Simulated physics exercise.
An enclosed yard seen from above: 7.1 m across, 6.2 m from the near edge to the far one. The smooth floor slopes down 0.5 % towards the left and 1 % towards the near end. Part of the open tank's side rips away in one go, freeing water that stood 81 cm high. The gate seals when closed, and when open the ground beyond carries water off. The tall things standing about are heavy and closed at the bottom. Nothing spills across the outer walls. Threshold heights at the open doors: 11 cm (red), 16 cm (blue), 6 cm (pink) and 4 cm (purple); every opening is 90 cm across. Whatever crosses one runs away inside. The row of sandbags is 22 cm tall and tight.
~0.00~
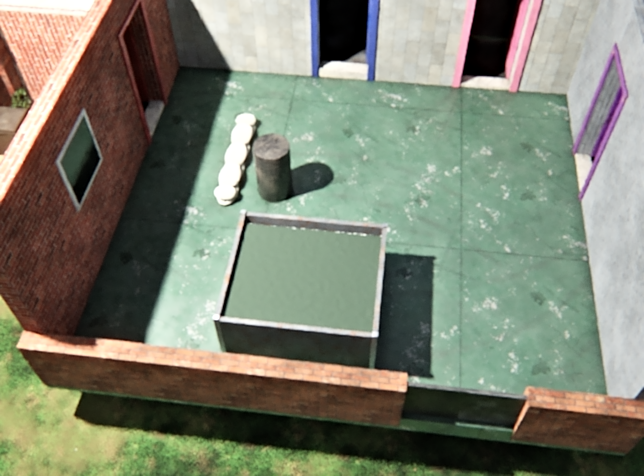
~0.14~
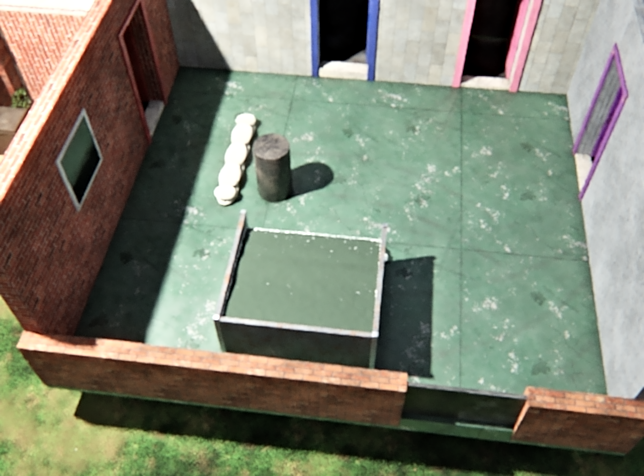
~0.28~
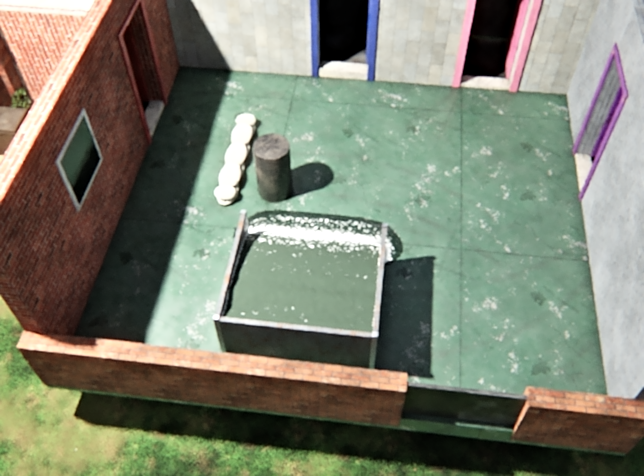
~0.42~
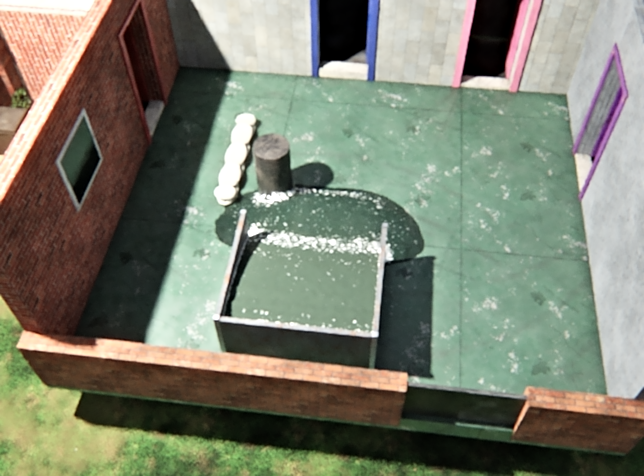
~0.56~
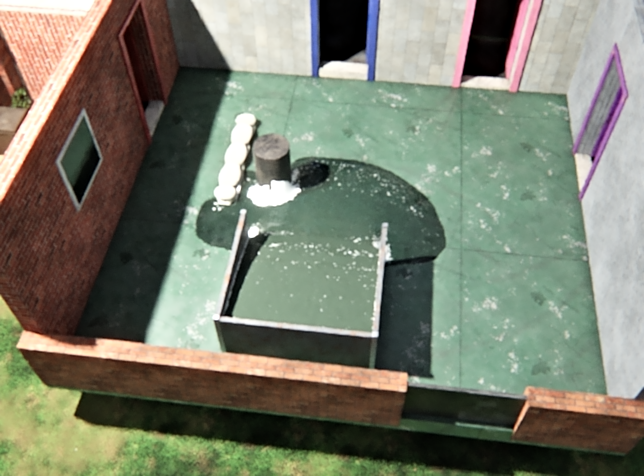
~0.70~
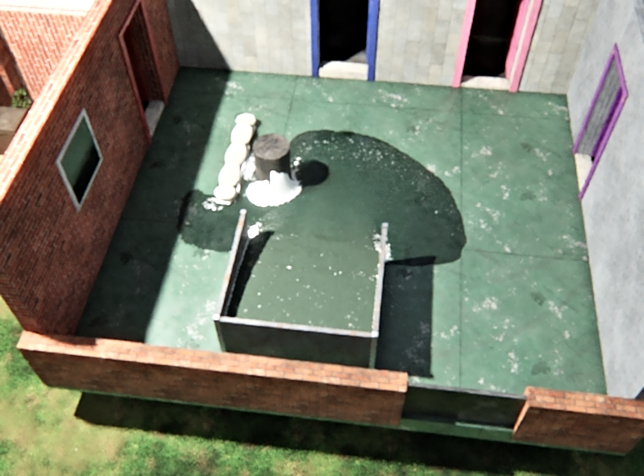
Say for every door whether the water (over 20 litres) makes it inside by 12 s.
Door by door: At the red door it keeps below the limit; at the blue door it goes over the limit; at the pink door it exceeds the limit; at the purple door it passes the limit.
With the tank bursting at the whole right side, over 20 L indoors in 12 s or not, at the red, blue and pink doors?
Against that limit: Red under, blue not over, pink past it.
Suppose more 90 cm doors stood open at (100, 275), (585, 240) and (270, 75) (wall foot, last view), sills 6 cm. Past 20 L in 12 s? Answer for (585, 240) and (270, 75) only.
In turn: Below, above.
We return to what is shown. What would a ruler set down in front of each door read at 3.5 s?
Depths in cm: Red 9, blue 17, pink 11, purple 6.
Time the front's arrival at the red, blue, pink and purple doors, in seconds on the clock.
Red 2.2 s, blue 1.0 s, pink 1.8 s, purple 2.4 s.
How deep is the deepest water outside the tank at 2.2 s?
Roughly 32 cm.
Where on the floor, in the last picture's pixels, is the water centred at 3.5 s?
Around (348, 162).
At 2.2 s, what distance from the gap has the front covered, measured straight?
About 5.2 m.
After 1.4 s water covers 40 % of the floor and is deepest (43 cm) near (276, 203); red door not reached, blue door 5 cm at the sill, 21 L in, pink door not reached, purple door not reached.
After 2.2 s water covers 50 % of the floor and is deepest (32 cm) near (391, 90); red door 3 cm at the sill, 0 L in, blue door 30 cm at the sill, 104 L in, pink door 17 cm at the sill, 6 L in, purple door not reached.
After 3.5 s water covers 60 % of the floor and is deepest (29 cm) near (553, 95); red door 9 cm at the sill, 0 L in, blue door 17 cm at the sill, 153 L in, pink door 11 cm at the sill, 52 L in, purple door 6 cm at the sill, 1 L in.
After 7.0 s water covers 95 % of the floor and is deepest (14 cm) near (562, 418); red door 7 cm at the sill, 1 L in, blue door 3 cm at the sill, 156 L in, pink door 7 cm at the sill, 87 L in, purple door 7 cm at the sill, 38 L in.
After 12.0 s water covers 90 % of the floor and is deepest (13 cm) near (592, 422); red door 5 cm at the sill, 1 L in, blue door 3 cm at the sill, 156 L in, pink door 1 cm at the sill, 89 L in, purple door 2 cm at the sill, 44 L in.
